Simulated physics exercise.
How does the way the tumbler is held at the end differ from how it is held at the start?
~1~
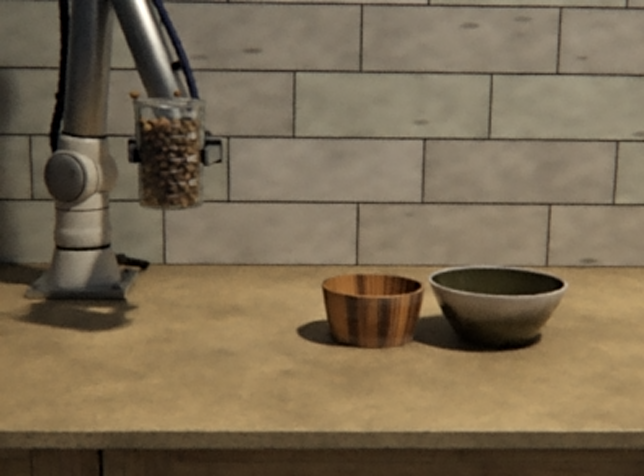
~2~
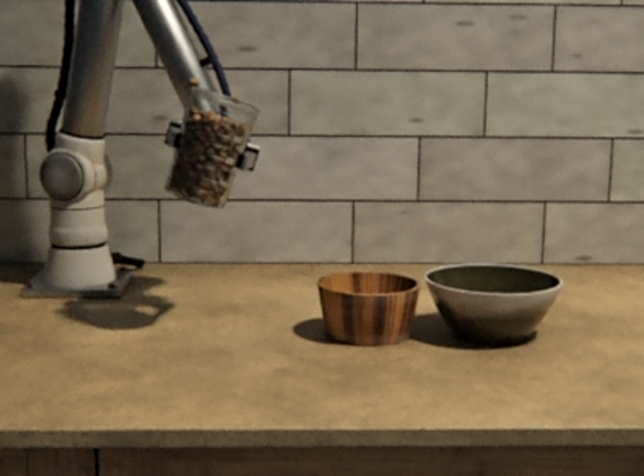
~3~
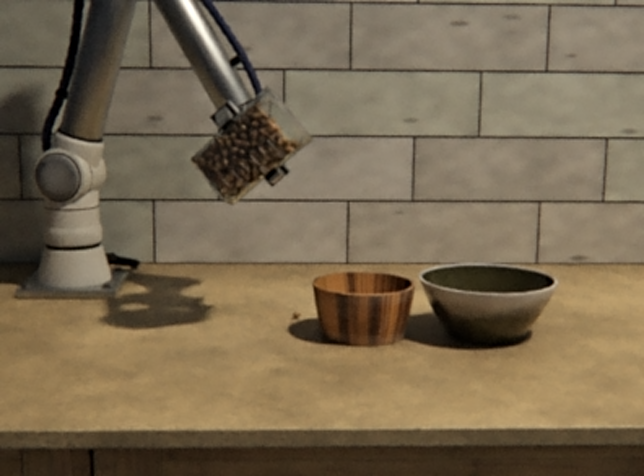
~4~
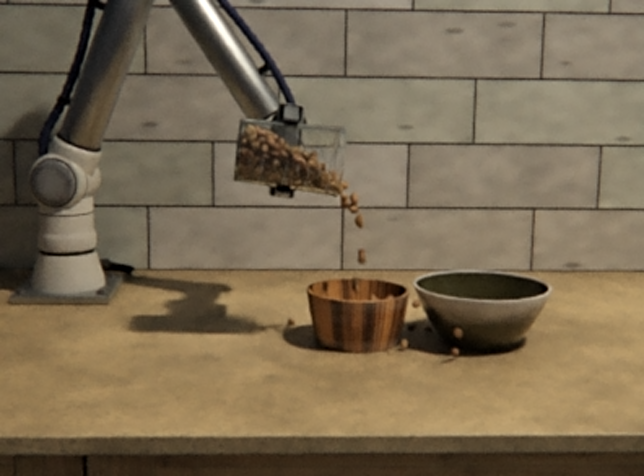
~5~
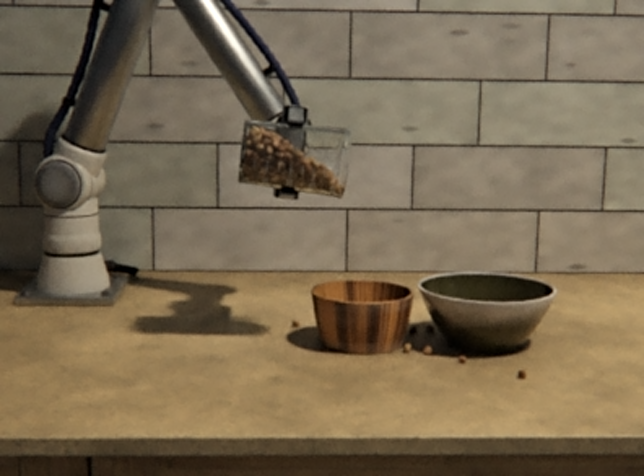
At the start the robot arm holds the tumbler upright, while at the end it holds the tumbler on its side.
